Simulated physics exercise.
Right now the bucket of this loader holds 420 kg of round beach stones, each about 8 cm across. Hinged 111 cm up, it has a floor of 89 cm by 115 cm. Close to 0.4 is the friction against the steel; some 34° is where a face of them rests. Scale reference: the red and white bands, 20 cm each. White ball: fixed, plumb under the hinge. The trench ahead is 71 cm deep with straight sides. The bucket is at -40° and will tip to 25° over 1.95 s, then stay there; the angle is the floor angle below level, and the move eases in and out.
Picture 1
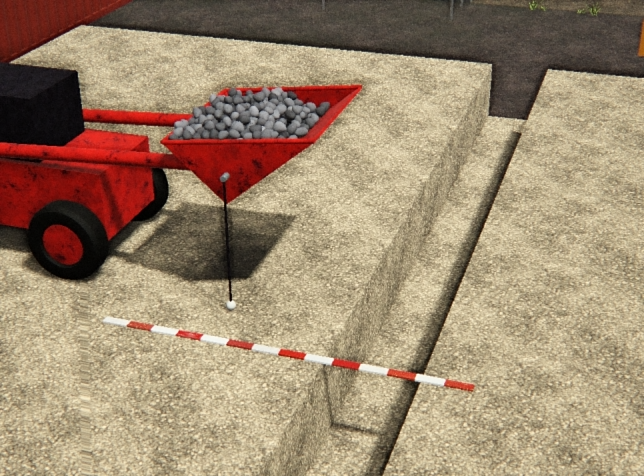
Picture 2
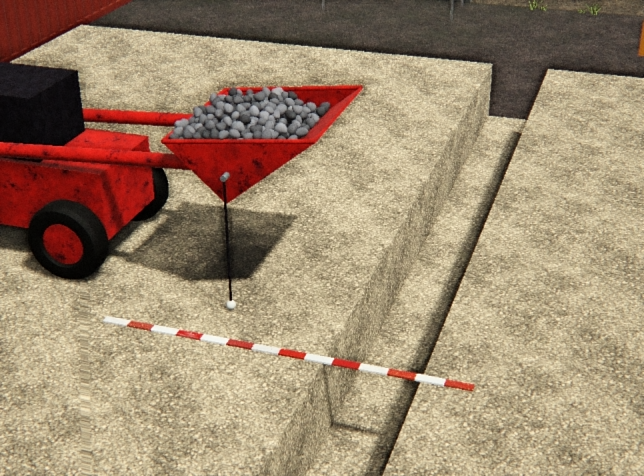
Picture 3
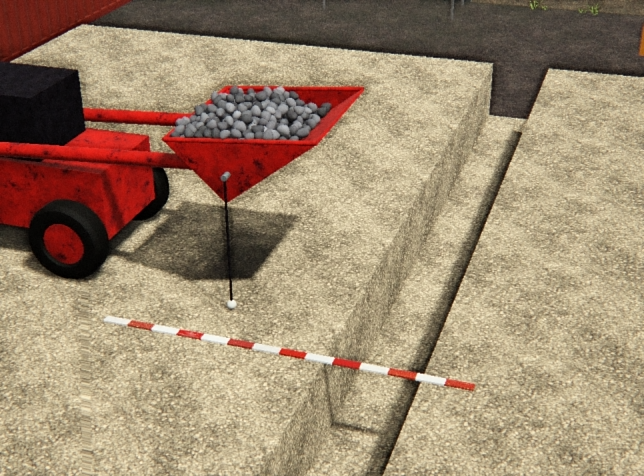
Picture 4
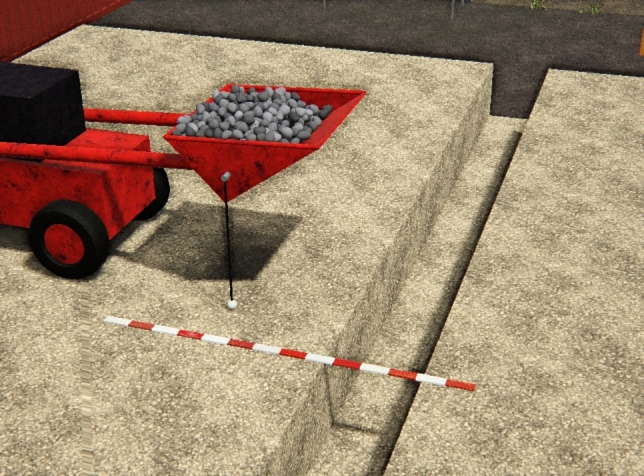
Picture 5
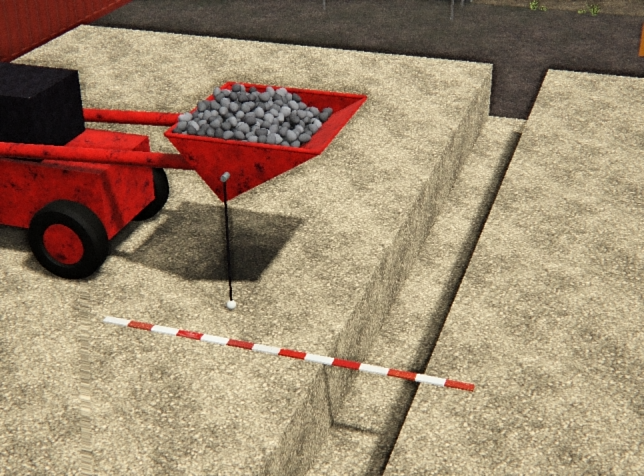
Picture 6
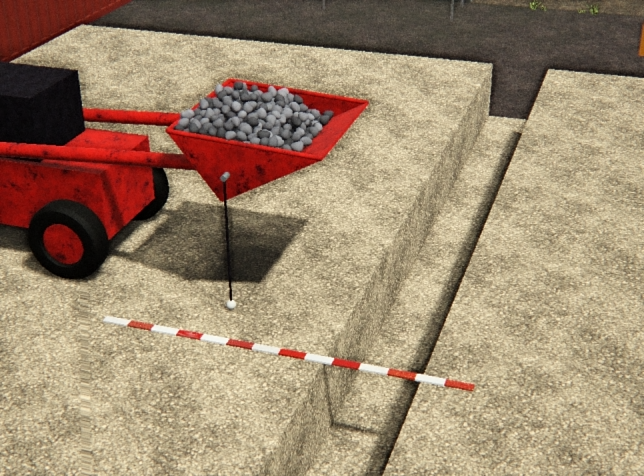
Red loader bucket heaped with grey rounded stones slowly tilting back toward level above pale gritty ground beside a straight-sided trench.
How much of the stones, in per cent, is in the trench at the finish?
Some 95 per cent.
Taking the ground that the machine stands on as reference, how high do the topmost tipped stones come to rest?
It rests some 8 cm higher than the ground the machine stands on.
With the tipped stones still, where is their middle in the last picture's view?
Roughly (410, 359), I'd say.
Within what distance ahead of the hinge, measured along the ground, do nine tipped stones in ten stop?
Close to 150 cm from the hinge.
A little later the floor is at 15°; 99 % in the bucket, 1 % short of the trench; the foremost stones are at (340, 211).
Then the floor is at 25°; 58 % in the bucket, 20 % short of the trench, 23 % in the trench; the foremost stones are at (421, 376).
Later still the floor is at 25°; 26 % in the bucket, 17 % short of the trench, 56 % in the trench; the foremost stones are at (438, 383).
In the end the floor is at 25°; 0 % in the bucket, 3 % short of the trench, 97 % in the trench; the foremost stones are at (453, 341).
